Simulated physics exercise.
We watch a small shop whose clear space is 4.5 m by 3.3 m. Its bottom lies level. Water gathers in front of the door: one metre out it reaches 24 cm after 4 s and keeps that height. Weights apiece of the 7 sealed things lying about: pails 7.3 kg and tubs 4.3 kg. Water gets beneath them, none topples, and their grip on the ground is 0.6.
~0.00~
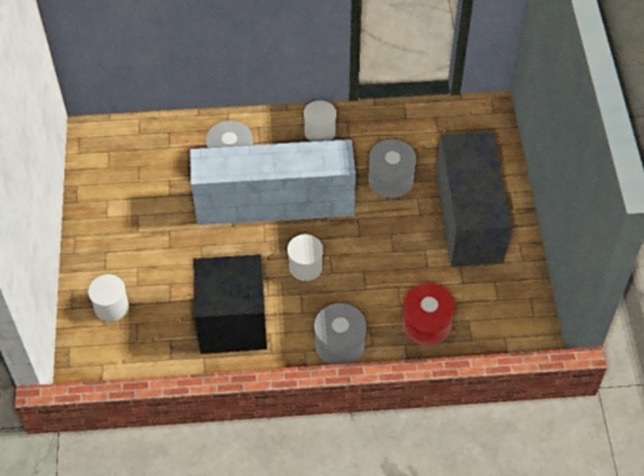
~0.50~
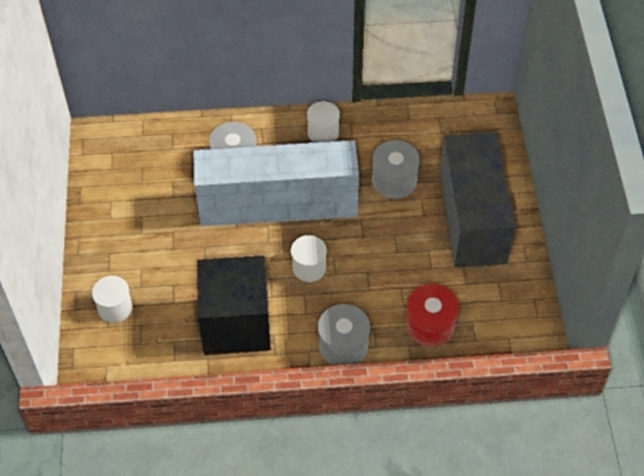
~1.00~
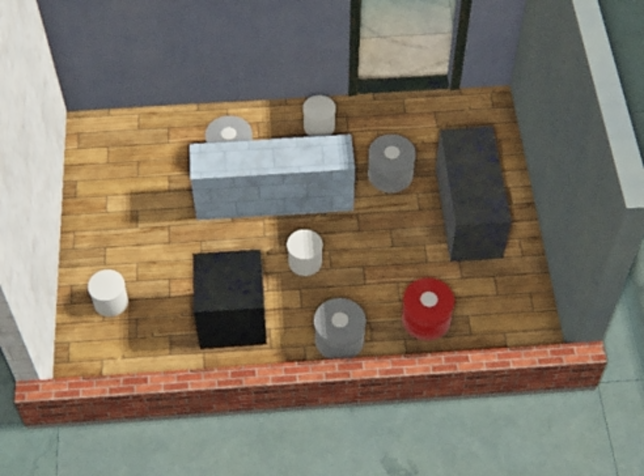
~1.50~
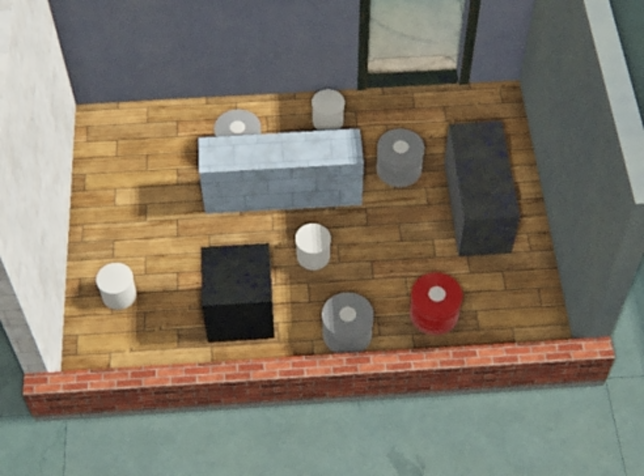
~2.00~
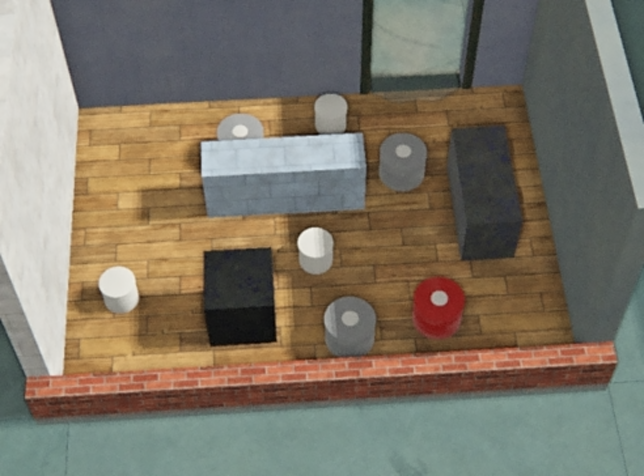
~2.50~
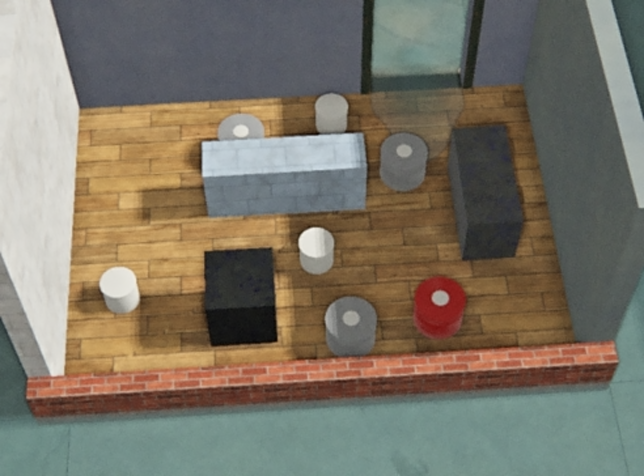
In a small shop with a wooden floor, pails and tubs, one of them red, stood still around the dark and pale blocks, and then a thin patch of water appeared inside the door.
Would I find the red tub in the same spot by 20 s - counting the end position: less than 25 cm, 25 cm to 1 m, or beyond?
The red tub moves a short way.
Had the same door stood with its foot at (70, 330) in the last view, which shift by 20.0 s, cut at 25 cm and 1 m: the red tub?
In that case the red tub is nudged along.
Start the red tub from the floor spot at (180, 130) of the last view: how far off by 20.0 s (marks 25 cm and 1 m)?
It gets carried off.
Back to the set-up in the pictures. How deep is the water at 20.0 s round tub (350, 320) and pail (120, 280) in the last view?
About 16 and 19 cm.
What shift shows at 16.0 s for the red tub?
Roughly 80 cm by then.
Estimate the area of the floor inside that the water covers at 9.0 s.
About 13 m2.
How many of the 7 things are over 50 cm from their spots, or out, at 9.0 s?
4 of them.
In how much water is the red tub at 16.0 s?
Roughly 17 cm.
After 4.0 s the red tub is near (440, 298), 0.0 m from its start, aground; 1 afloat.
After 9.0 s the red tub is near (510, 261), 0.7 m from its start, afloat; 4 afloat.
After 16.0 s the red tub is near (533, 314), 0.8 m from its start, afloat; 7 afloat.
After 20.0 s the red tub is near (506, 250), 0.7 m from its start, afloat; 7 afloat.
